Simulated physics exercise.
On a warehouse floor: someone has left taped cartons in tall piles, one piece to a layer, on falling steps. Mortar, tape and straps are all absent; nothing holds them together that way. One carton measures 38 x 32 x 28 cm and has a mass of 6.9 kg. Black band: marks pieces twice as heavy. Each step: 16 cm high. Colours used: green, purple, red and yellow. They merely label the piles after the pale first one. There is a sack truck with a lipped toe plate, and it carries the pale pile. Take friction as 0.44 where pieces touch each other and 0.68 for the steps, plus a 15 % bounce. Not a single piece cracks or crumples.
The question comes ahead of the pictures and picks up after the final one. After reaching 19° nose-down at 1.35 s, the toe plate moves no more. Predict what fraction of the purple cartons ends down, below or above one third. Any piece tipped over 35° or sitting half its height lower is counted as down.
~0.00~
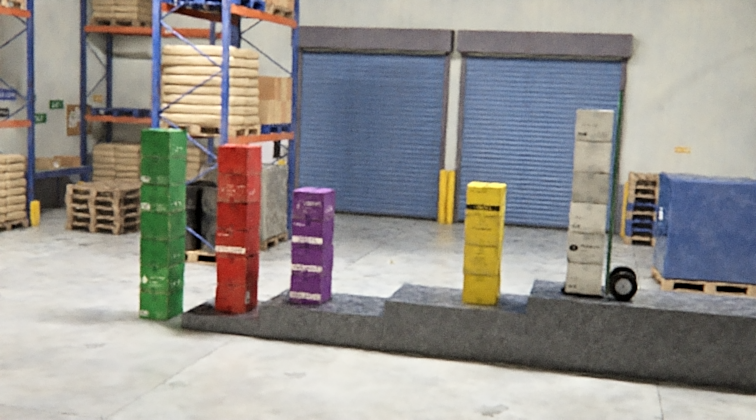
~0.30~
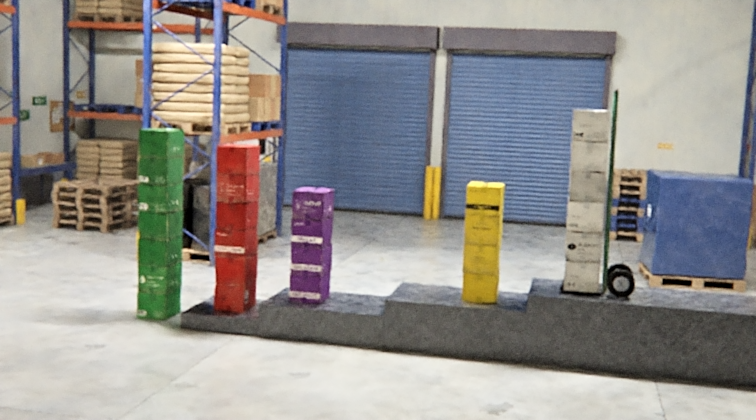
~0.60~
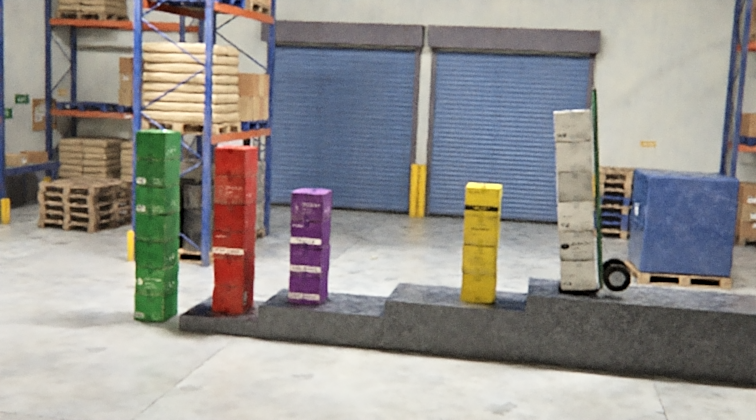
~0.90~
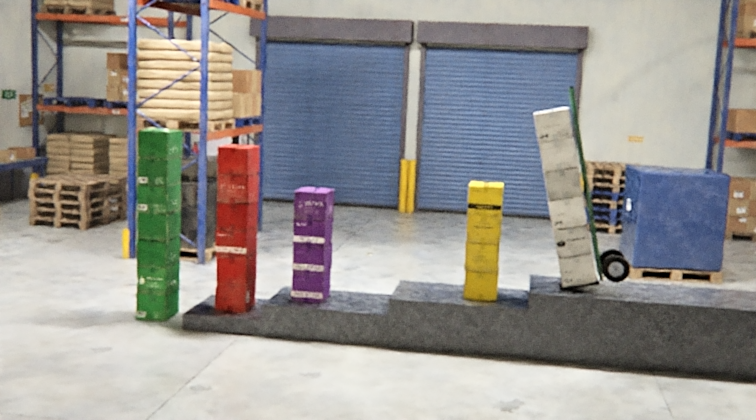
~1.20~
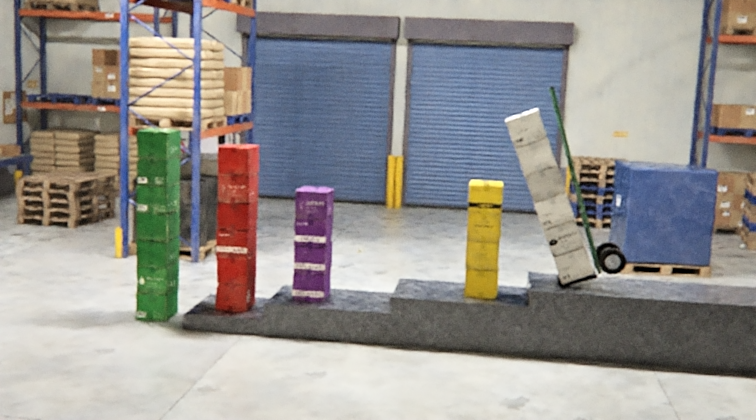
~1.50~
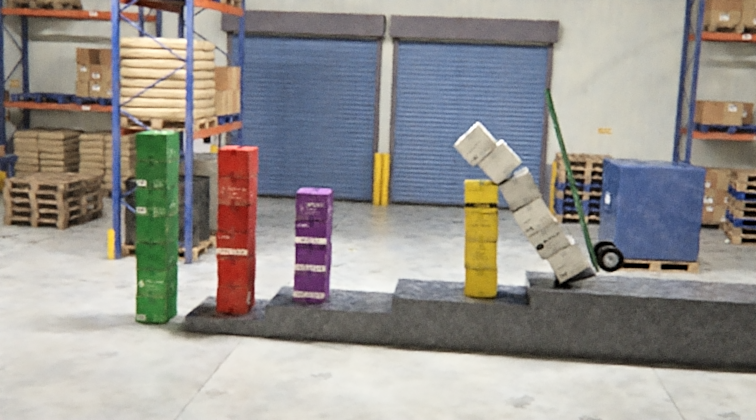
Below one third.
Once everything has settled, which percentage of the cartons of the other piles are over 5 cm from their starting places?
It is 40 per cent.
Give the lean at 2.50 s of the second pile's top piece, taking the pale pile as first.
60° from upright.
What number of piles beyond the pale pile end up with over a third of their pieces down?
I make it 1 of the piles.
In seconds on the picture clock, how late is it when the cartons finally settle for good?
At roughly 4.5 s.
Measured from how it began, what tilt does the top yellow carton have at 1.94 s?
At that moment, roughly 15 degrees.
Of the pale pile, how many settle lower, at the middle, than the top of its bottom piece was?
Count: 4.
Around 1.94 s, 6 of the pale pile down; none of the 4 purple cartons down (0 of 21 in all colours); top purple carton unmoved; top yellow carton tipped 14°.
Around 2.50 s, 6 of the pale pile down; none of the 4 purple cartons down (4 of 21 in all colours); top purple carton tipped 4°; top yellow carton tipped 64°, 65 cm lower.
Finally (4.6 s), 6 of the pale pile down; none of the 4 purple cartons down (4 of 21 in all colours); top purple carton tipped 22°; top yellow carton tipped 64°, 68 cm lower. That is 0 per cent. Seen by the last camera, middles, top purple carton near (271, 204), top yellow carton near (364, 260).
